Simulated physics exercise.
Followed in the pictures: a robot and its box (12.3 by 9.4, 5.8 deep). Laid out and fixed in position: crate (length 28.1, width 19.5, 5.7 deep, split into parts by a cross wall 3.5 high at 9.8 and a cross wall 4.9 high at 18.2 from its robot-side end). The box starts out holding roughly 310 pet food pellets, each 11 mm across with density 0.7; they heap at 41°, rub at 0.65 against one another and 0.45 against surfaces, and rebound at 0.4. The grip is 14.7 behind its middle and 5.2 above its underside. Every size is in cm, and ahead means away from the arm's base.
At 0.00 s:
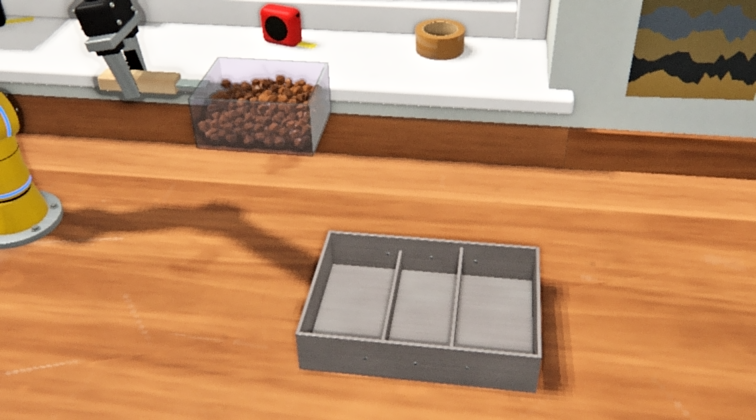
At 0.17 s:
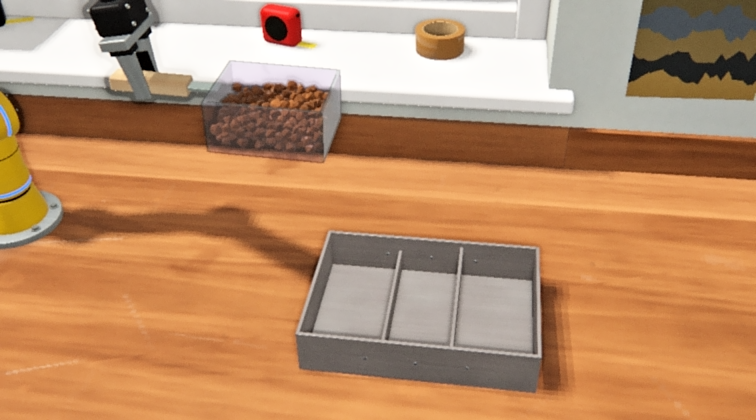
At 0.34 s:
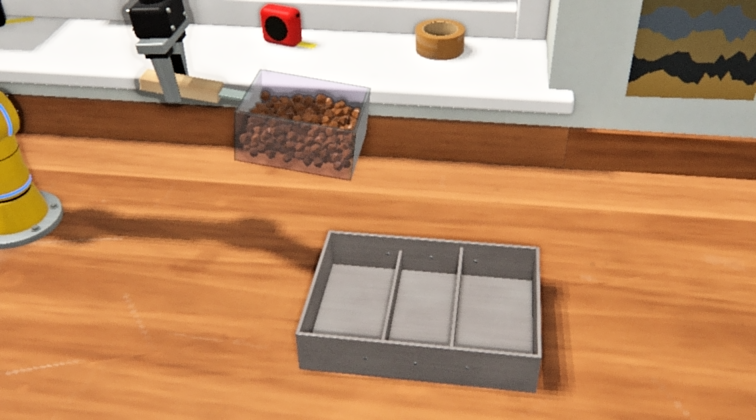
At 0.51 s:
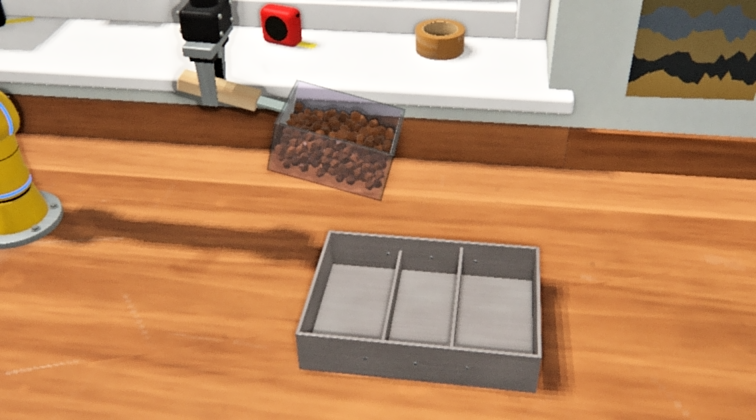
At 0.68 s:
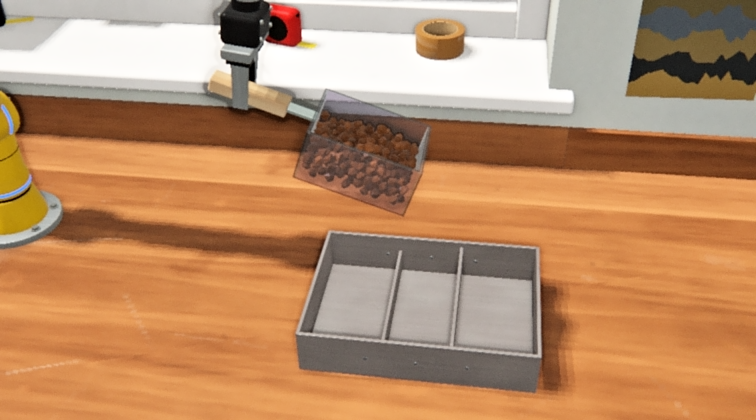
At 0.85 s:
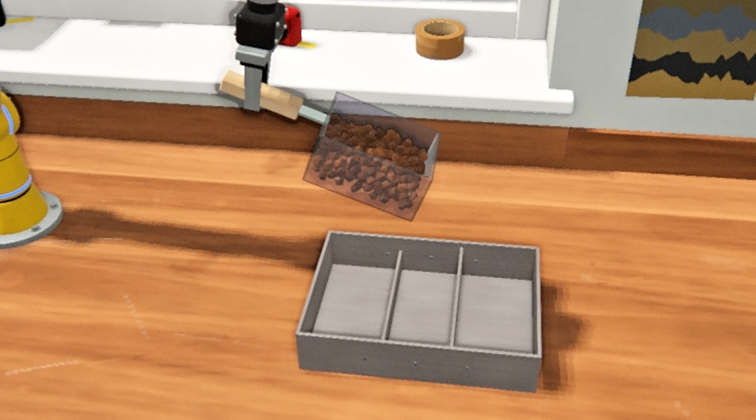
A clear box of brown pellets, held by its wooden handle in a black and grey robot gripper, moves right and toward the viewer above a wooden worktop, tilting gradually down to the right. The fixed view looks down on a grey three-compartment tray at lower centre and a yellow robot base at left. Behind, a red object and a tan roll sit on a white sill.
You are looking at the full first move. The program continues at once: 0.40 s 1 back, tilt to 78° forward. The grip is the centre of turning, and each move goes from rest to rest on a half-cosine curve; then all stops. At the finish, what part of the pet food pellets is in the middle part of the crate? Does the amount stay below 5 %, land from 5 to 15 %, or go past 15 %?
It stays below 5 %.
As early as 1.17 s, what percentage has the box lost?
I'd put it at some 0 percent.
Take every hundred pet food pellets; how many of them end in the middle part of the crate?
About 0 %.
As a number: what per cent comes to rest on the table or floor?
Estimate: Near 0 %.
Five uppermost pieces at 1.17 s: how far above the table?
Some 24 cm.
By 1.01 s, tilted 41° forward, highest piece 26 above the table; 308 in the box.
By 1.17 s, tilted 73° forward, highest piece 23 above the table; 308 in the box.
By 1.45 s, tilted 78° forward, highest piece 22 above the table; 302 in the box, 4 in the robot-side part, 2 in flight or on a rim.
By 2.50 s, tilted 78° forward, highest piece 22 above the table; 227 in the box, 81 in the robot-side part.
Final count, 227 in the box, 81 in the robot-side part. That is 0 % in the middle part of the crate.
